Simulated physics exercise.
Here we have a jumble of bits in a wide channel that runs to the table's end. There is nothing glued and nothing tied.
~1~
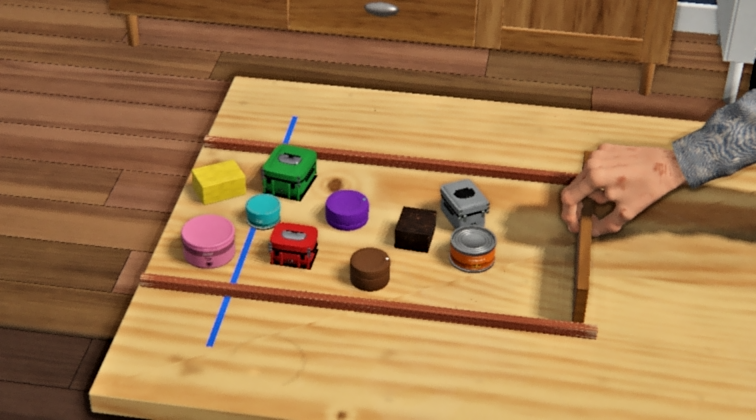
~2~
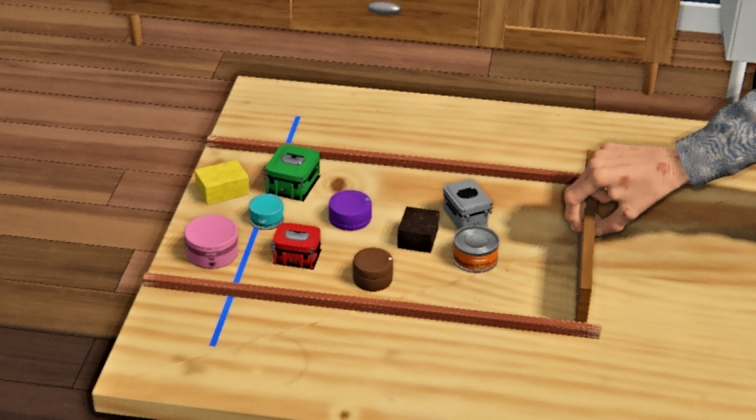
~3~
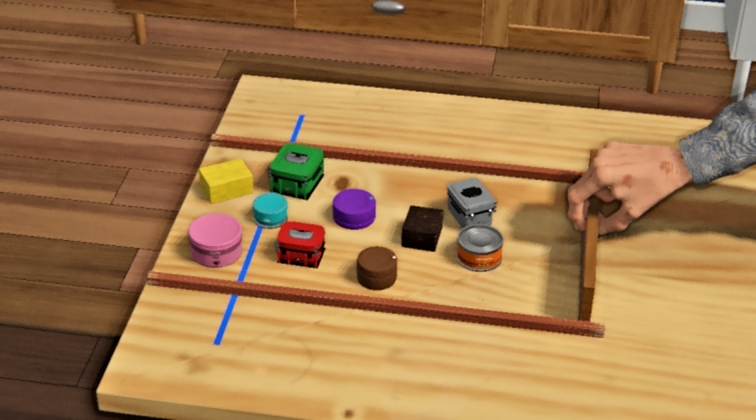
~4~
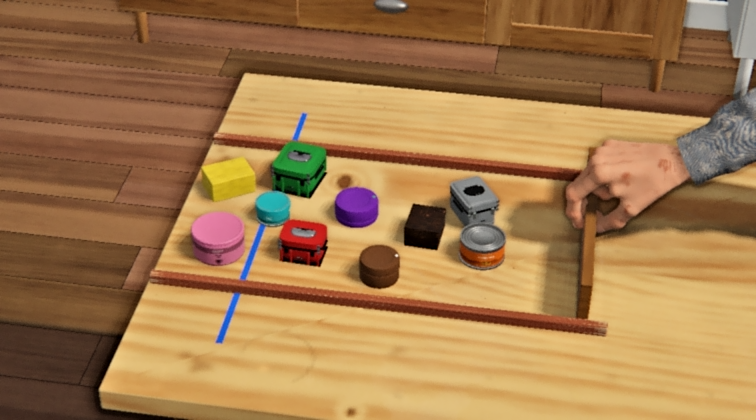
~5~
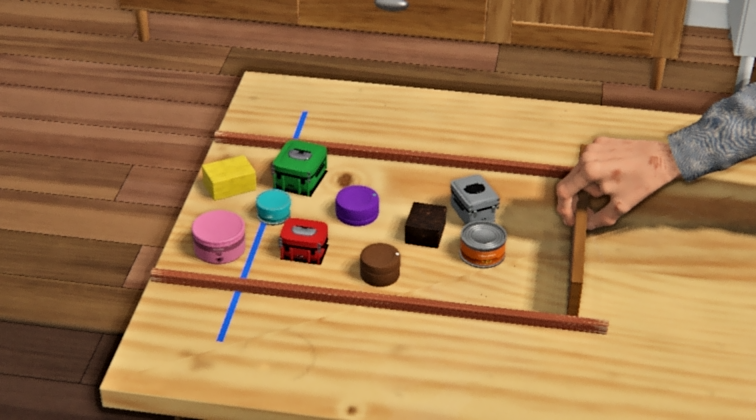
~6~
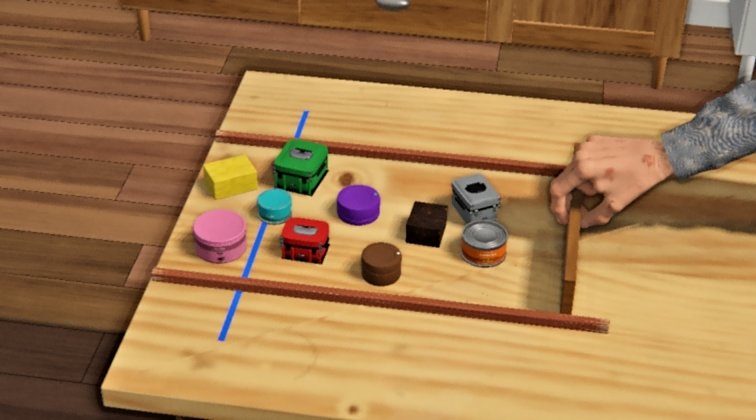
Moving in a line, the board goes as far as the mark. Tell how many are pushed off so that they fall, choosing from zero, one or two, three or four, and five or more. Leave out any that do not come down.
The count is one or two.
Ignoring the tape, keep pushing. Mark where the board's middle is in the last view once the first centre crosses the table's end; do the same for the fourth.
Its middle is around (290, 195) and later (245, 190).
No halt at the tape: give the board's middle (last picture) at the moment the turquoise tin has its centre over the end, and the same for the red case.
The middle sits near (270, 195) for the first and near (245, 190) for the other.
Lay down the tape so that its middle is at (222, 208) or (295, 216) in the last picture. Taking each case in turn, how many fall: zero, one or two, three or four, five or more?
Going place by place, the count is more than four; not one.
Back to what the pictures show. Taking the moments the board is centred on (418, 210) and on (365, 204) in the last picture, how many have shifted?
By then 4, and later 7.
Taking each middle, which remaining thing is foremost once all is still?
That'd be the turquoise tin, foremost of the lot.
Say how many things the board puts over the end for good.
It is 2, no more and no fewer.
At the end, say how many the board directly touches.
In contact: 4.
Early on, none off yet; yellow block at rest near (230, 177); pink tub at rest near (220, 237); turquoise tin at rest near (275, 207).
A while later, none off yet; yellow block moving near (221, 176); pink tub travelled a little near (192, 236); turquoise tin travelled about its own width near (232, 203).
Finally, the number that fall off is one or two; lost, pink tub and yellow block.
